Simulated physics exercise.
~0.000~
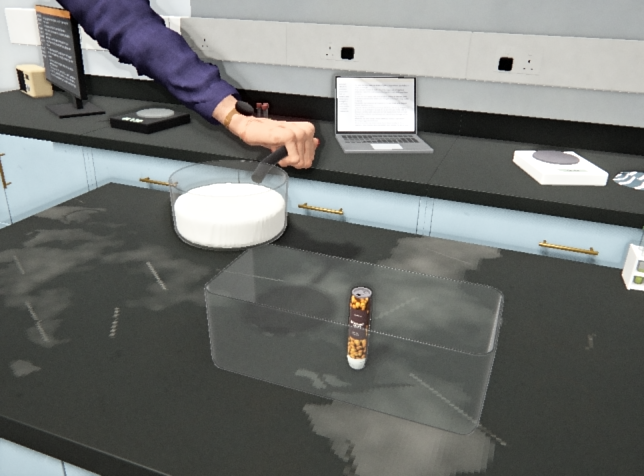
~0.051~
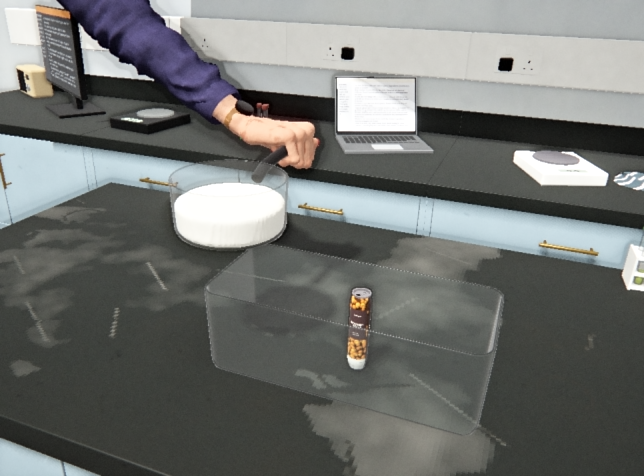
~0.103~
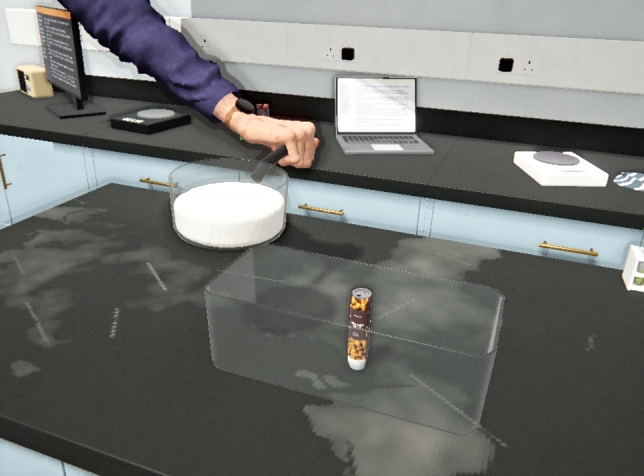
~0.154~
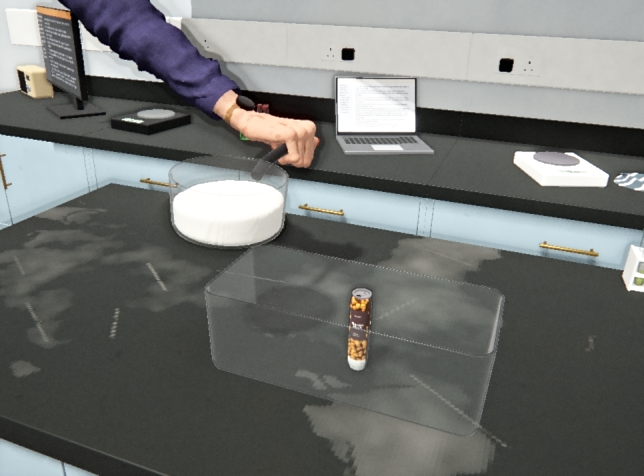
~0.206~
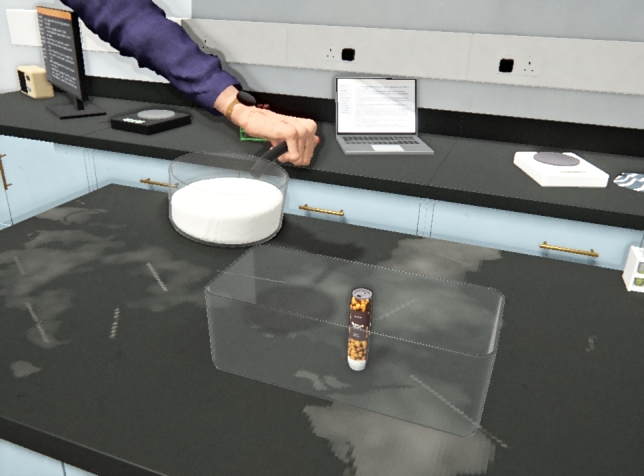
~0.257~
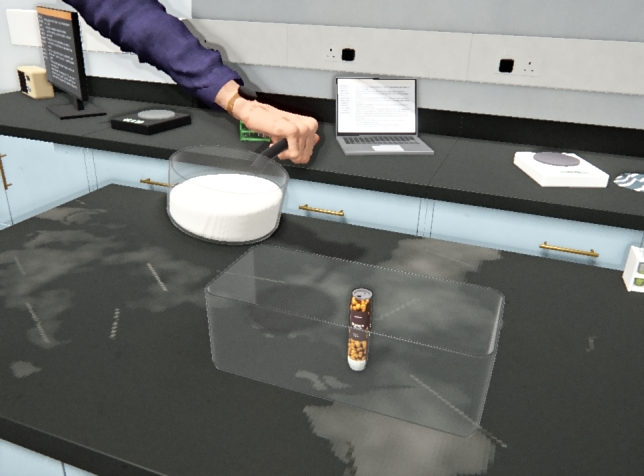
A hand in a purple sleeve held a clear saucepan of white milk level on a dark counter, then slowly tilted it slightly rightwards, while the clear basin and the patterned tin stayed still.
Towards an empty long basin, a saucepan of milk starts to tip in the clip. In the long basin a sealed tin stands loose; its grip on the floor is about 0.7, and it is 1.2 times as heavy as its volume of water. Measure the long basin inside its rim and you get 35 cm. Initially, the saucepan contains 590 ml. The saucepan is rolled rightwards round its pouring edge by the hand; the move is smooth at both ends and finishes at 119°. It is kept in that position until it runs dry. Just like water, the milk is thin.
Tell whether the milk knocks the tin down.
It will come down.
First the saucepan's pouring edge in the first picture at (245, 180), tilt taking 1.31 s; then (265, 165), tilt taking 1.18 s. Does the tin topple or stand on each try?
The tin stays vertical the first time and overturns the second time.
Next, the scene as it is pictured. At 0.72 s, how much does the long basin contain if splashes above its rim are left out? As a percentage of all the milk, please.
Near 4 in a hundred.
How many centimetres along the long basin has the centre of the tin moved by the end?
Shift of tin centre: Approx. 7.5 cm.
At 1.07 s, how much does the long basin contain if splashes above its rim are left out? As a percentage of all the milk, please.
Close to 76 in a hundred.
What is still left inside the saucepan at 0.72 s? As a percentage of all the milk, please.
Around 64 percent.
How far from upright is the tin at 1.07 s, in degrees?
About 5°.
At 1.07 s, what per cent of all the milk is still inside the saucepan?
What remains is about 7 percent of it all.
After 0.72 s the tilt is 69° and 65 per cent is still to pour; the tin stands where it began.
After 1.07 s the tilt is 109° and 7 per cent is still to pour; the tin leans 5°.
After 1.42 s the tilt is 119° and 0 per cent is still to pour; the tin lies on its side.
After 1.81 s the tilt is 119° and 0 per cent is still to pour; the tin lies on its side.
In the end the tin lies on its side.
